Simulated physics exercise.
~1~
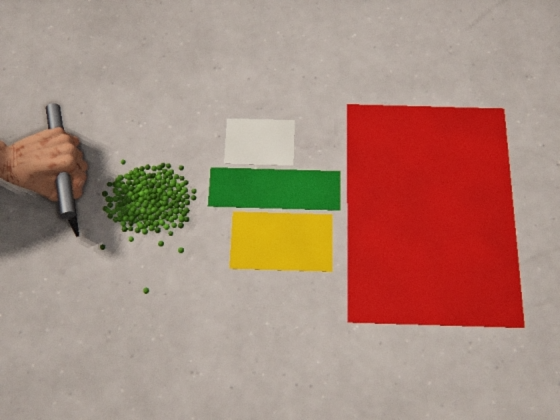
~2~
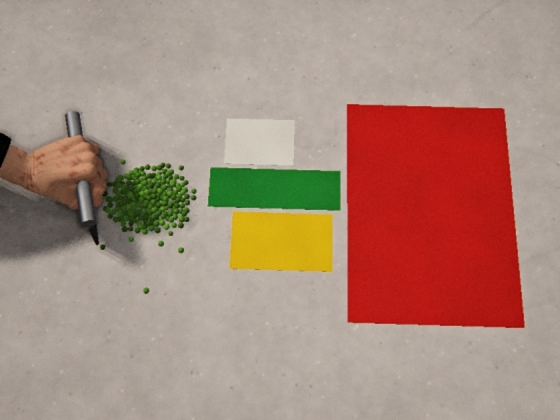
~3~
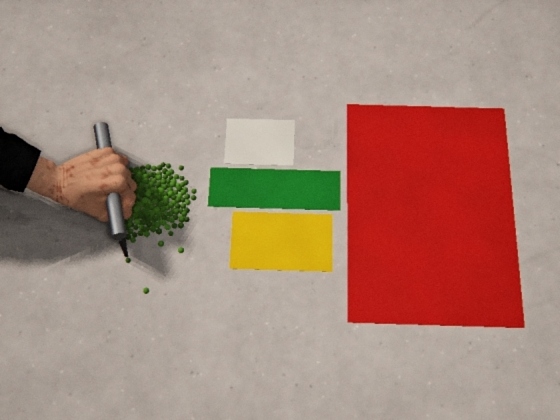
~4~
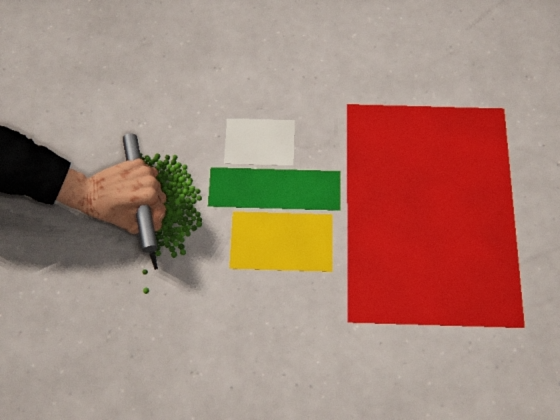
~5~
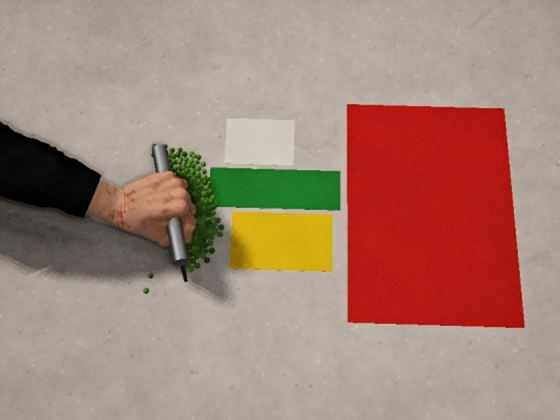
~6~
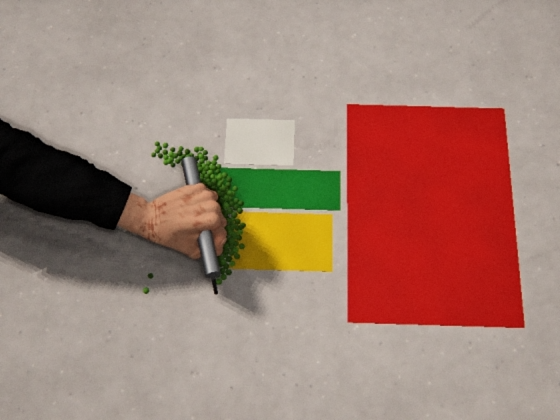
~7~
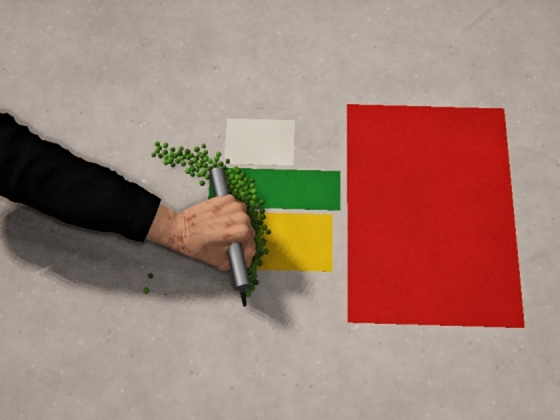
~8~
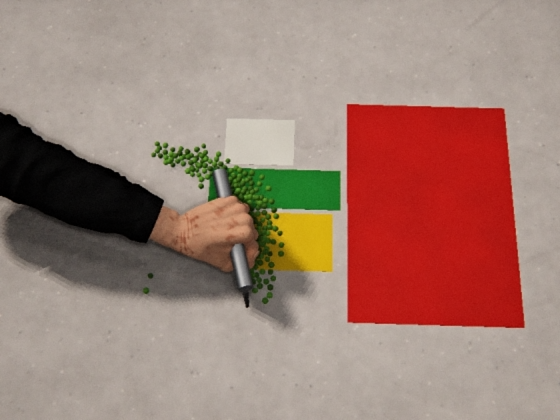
On a plain grey concrete-like surface seen from above, a loose heap of small green balls lies left of four flat rectangles, with white, green and yellow ones stacked in a column and a large red one at the right. A hand in a dark sleeve, holding a grey bar upright, moves in from the left. It reaches the heap and pushes it rightwards, bunching the balls into a curved band while some trail off at the top and a couple stay behind. The hand stops over the column's left side, with balls scattered on the green and yellow rectangles and the bare surface, and none on the red.
